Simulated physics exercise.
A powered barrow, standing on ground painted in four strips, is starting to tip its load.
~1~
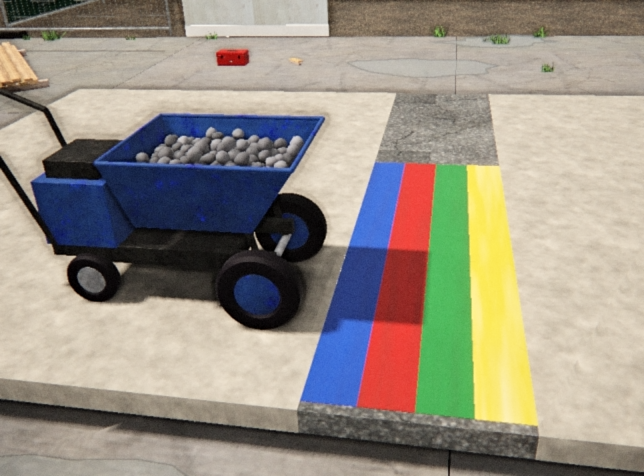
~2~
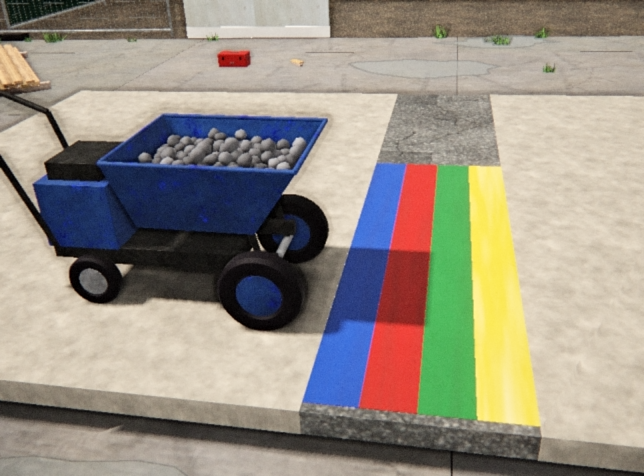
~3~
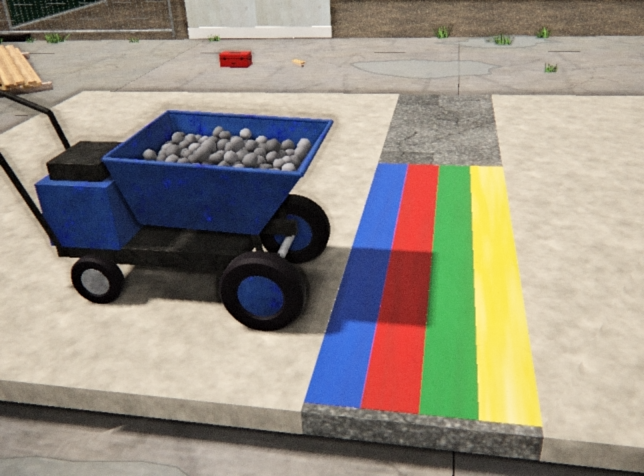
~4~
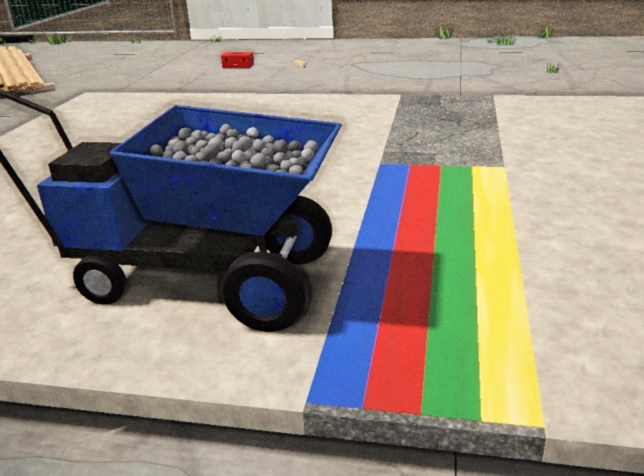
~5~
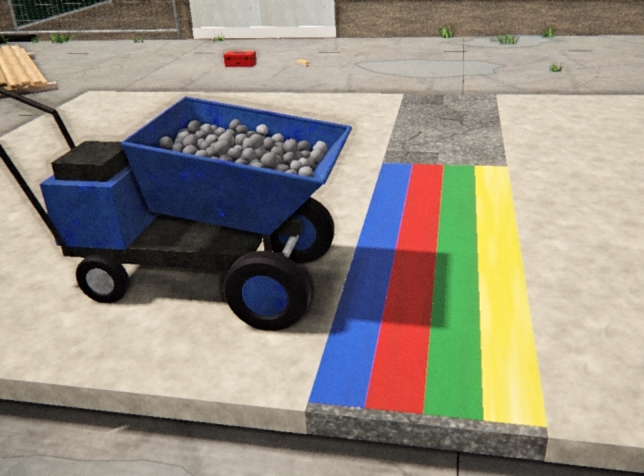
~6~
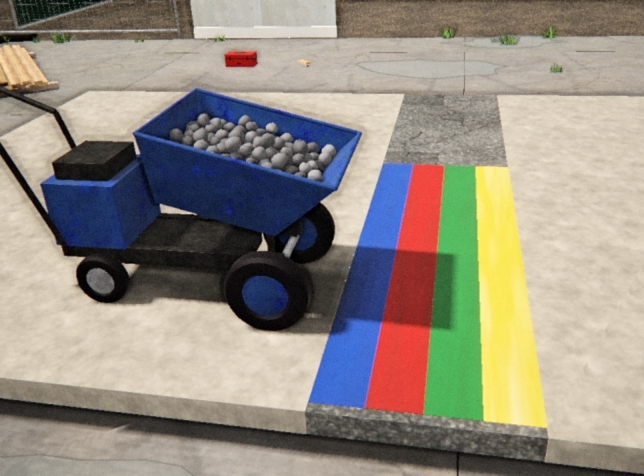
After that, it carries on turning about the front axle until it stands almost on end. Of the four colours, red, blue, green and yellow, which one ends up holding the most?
The green one holds the most.
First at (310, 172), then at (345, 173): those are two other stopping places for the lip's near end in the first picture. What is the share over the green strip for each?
First spot: About 30 percent; second spot: About 20 percent.
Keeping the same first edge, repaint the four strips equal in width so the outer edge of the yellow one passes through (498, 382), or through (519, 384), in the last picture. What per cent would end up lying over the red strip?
Shares: Near 0 %; near 10 %.
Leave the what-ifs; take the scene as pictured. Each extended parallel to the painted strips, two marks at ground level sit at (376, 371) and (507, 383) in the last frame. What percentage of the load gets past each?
Result, first then second: 80 %, 20 %.
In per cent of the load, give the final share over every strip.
Shares by strip - blue: 0 per cent; red: 15 per cent; green: 35 per cent; yellow: 20 per cent.
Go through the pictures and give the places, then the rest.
Lip of the skip at (292, 171), level; top of the load at (210, 160), round cobbles; blue strip at (339, 362); red strip at (392, 366); green strip at (446, 371); yellow strip at (502, 377), in the first frame.
Lip of the skip at (295, 173), level; top of the load at (213, 161), in the second frame.
Lip of the skip at (301, 175), tipped barely; top of the load at (200, 158), in the third frame.
Lip of the skip at (311, 179), tipped a little; top of the load at (208, 155), in the fourth frame.
Lip of the skip at (323, 182), tipped a little; top of the load at (206, 148), in the fifth frame.
Lip of the skip at (335, 189), tipped a little; top of the load at (216, 143); blue strip at (347, 363); red strip at (400, 368); green strip at (455, 373); yellow strip at (511, 378), in the sixth frame.
Soon after the last picture, skip tipped steeply; all in the skip.
A little later, skip tipped steeply; most in the skip; a small part over the red strip; a small part over the green strip; a stray few over the yellow strip; a stray few falling.
Later still, skip tipped right over; about a quarter in the skip; a stray few over the blue strip; a small part over the red strip; about a third over the green strip; about a quarter over the yellow strip; a small part off the paint.
At rest, skip tipped right over; about a quarter in the skip; a stray few over the blue strip; a small part over the red strip; about a third over the green strip; about a quarter over the yellow strip; a small part off the paint.
